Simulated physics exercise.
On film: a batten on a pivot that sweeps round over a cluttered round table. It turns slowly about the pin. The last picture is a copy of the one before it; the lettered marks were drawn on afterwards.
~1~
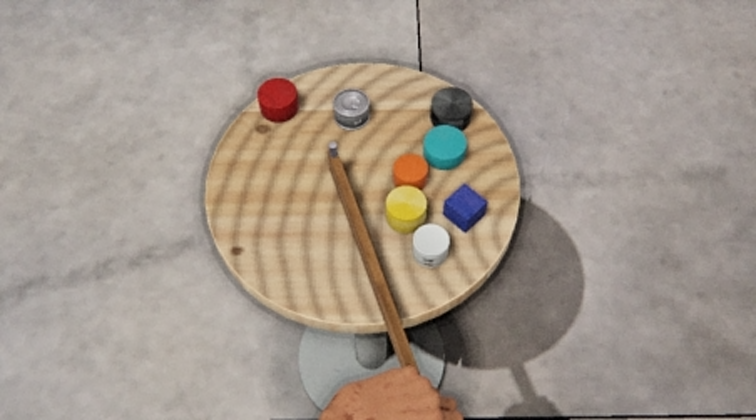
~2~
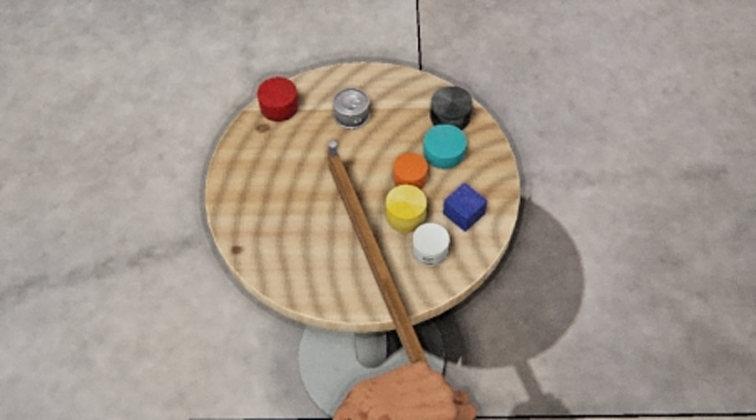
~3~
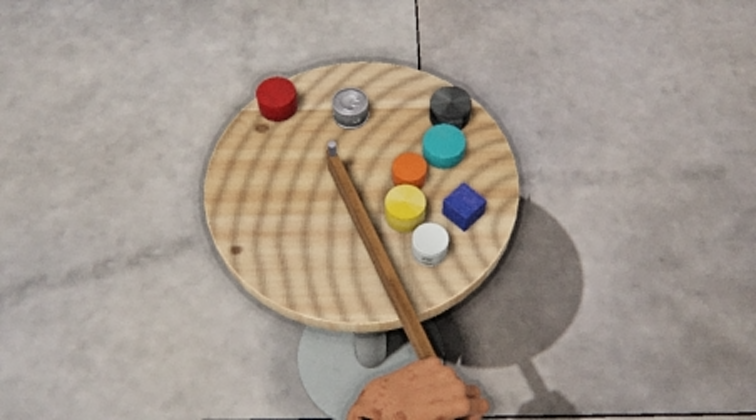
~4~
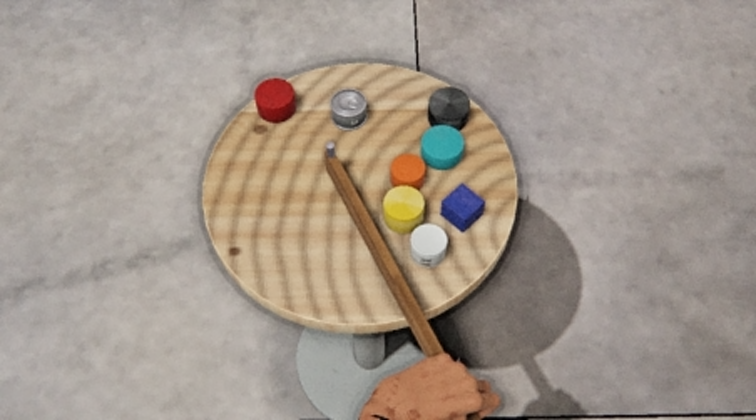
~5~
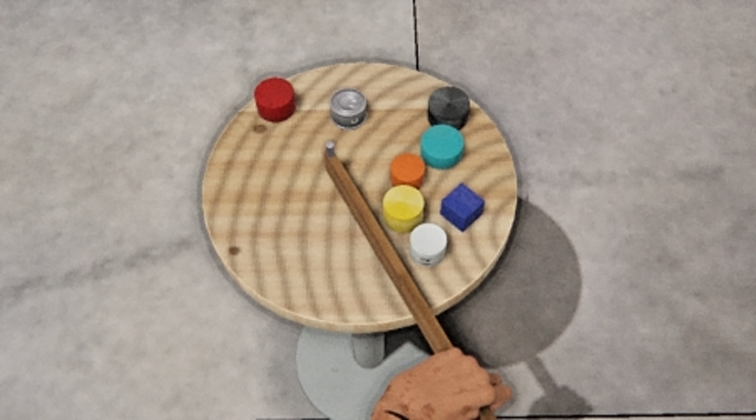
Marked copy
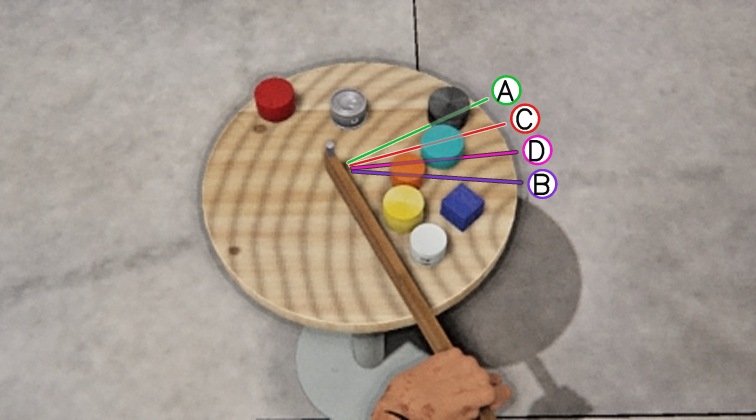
A wooden stick, gripped by a hand at the bottom edge, swings slowly and slightly to the right across a round wooden table, its upper tip staying nearly in place. The hand shifts rightward with it, while the red, grey, black, teal, orange, yellow, blue and white objects stay put.
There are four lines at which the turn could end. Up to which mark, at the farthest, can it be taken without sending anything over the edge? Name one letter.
B is the last safe line.
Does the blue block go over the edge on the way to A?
By then, yes.
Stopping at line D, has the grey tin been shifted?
By then, no.
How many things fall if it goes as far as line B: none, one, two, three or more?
By then, none.
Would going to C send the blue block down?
Yes.
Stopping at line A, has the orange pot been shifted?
Yes.
On the marked copy, A at (420, 130); B at (436, 177); C at (429, 144); D at (435, 160).
Taking B. A third of the way, arm (414, 214); blue block (466, 204); white jar (451, 228).
Two thirds of the way, arm (434, 184); blue block (489, 167); white jar (476, 190).
When it is over, arm (438, 162); blue block (501, 140); black tin (451, 92); nothing has fallen.
As for the rest, A drops the black tin and blue block; C drops the black tin and blue block; D drops the black tin and blue block.
